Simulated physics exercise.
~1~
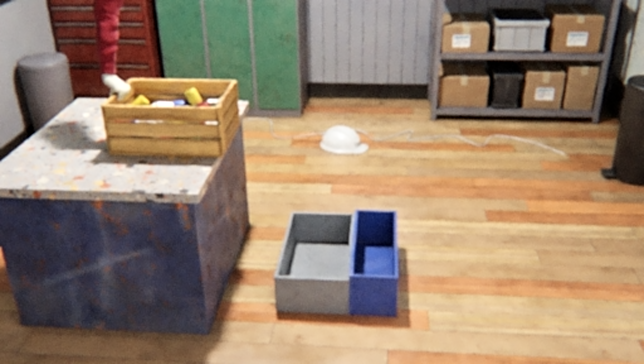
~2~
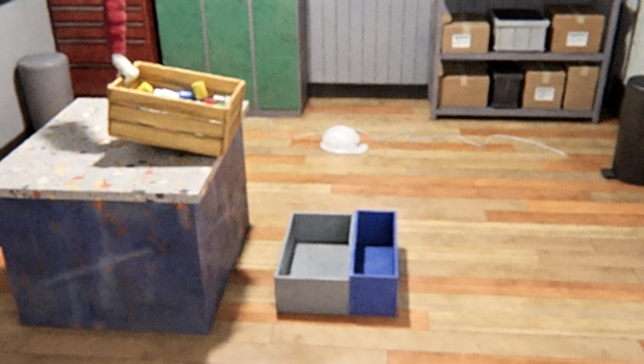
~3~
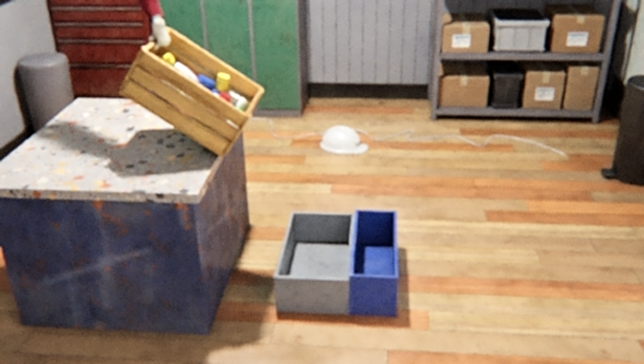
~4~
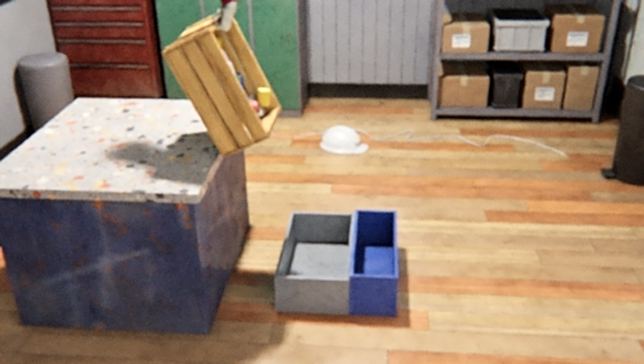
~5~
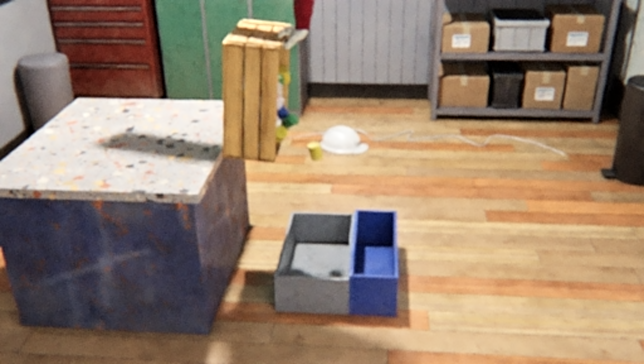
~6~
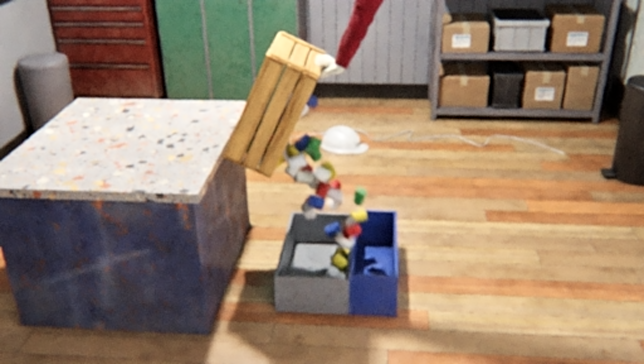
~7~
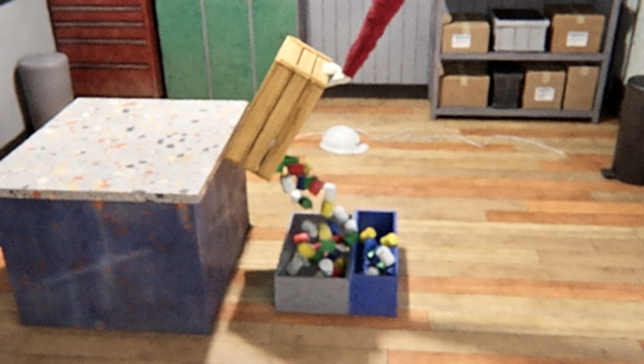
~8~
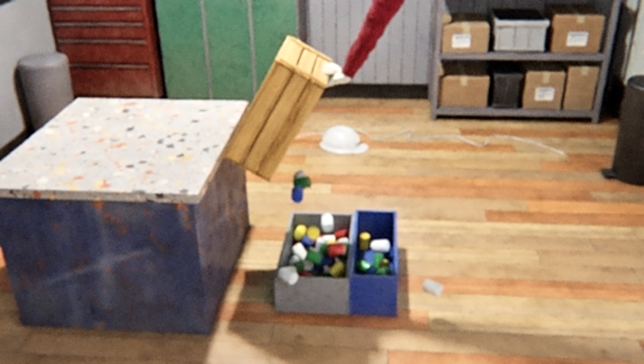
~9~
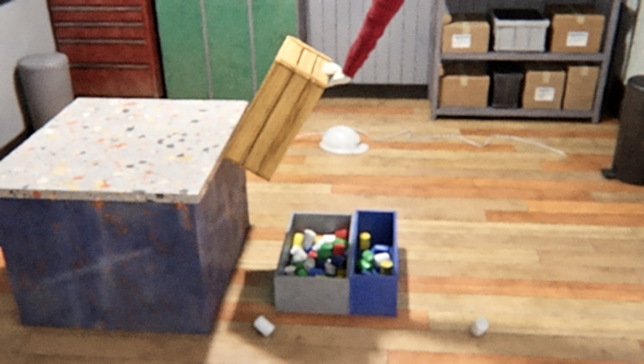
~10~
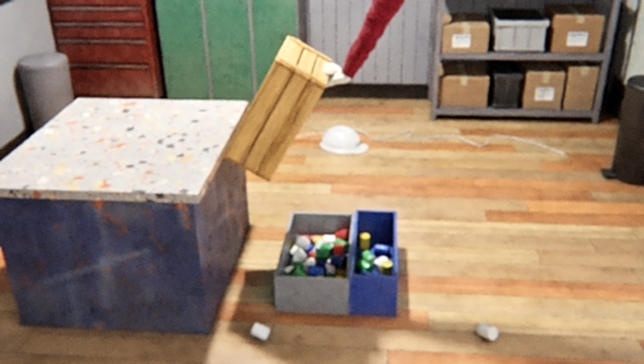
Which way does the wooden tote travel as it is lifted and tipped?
It moves to the right, going from the top of the bench to just past the bench's edge.
Workshop, red arm tipping wooden tote off bench, small colourful containers falling mostly into grey trough, others into blue, two onto floor.
